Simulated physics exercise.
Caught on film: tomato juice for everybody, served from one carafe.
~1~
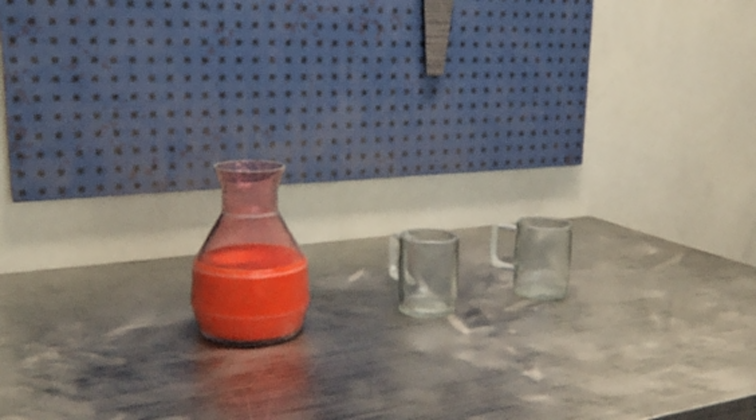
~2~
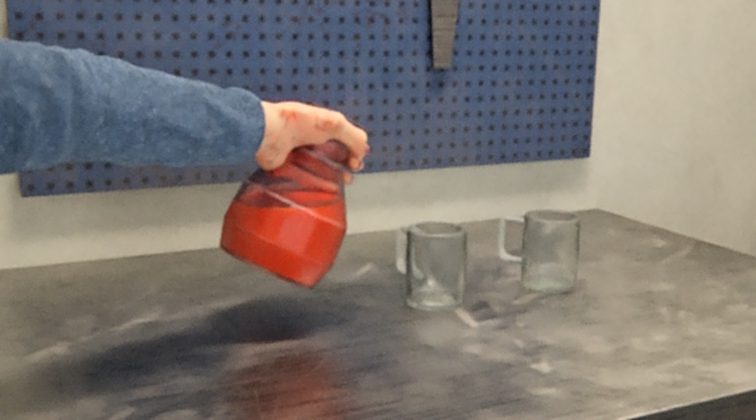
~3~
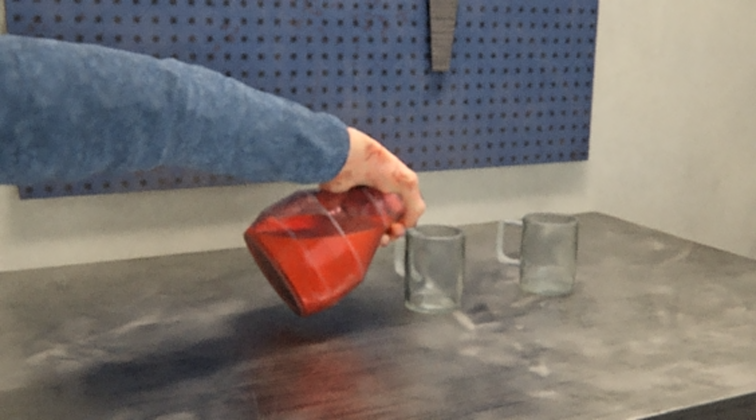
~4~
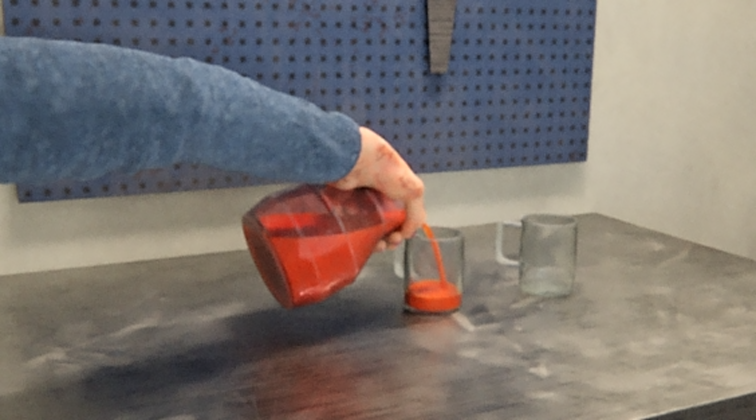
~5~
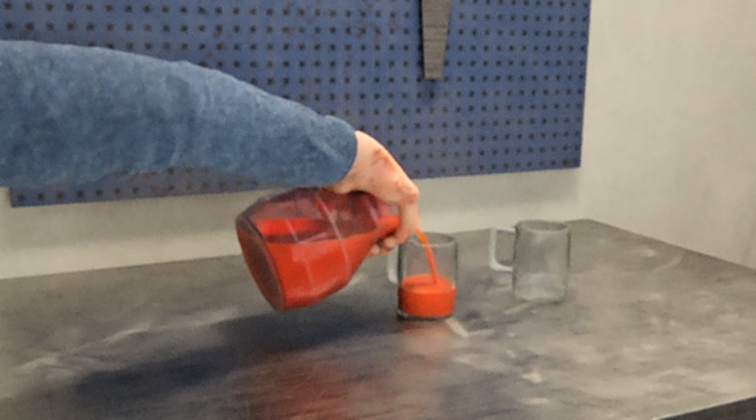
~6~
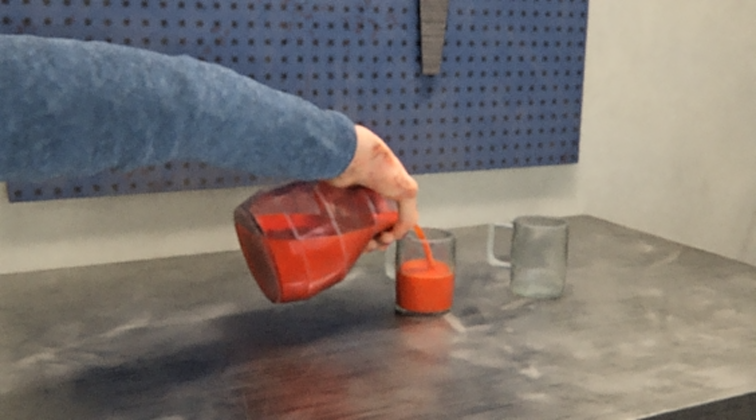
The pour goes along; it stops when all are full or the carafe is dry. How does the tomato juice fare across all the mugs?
It will be sufficient, I'd bet.
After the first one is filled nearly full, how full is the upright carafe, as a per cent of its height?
Around 30 per cent of its height.
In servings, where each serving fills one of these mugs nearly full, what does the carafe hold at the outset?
Count: Around 3.5 of them.
Next, the first is about two thirds full.
After that, the first is done and the carafe has about three quarters of its load.
Finally, both are full and about half of the tomato juice is over.
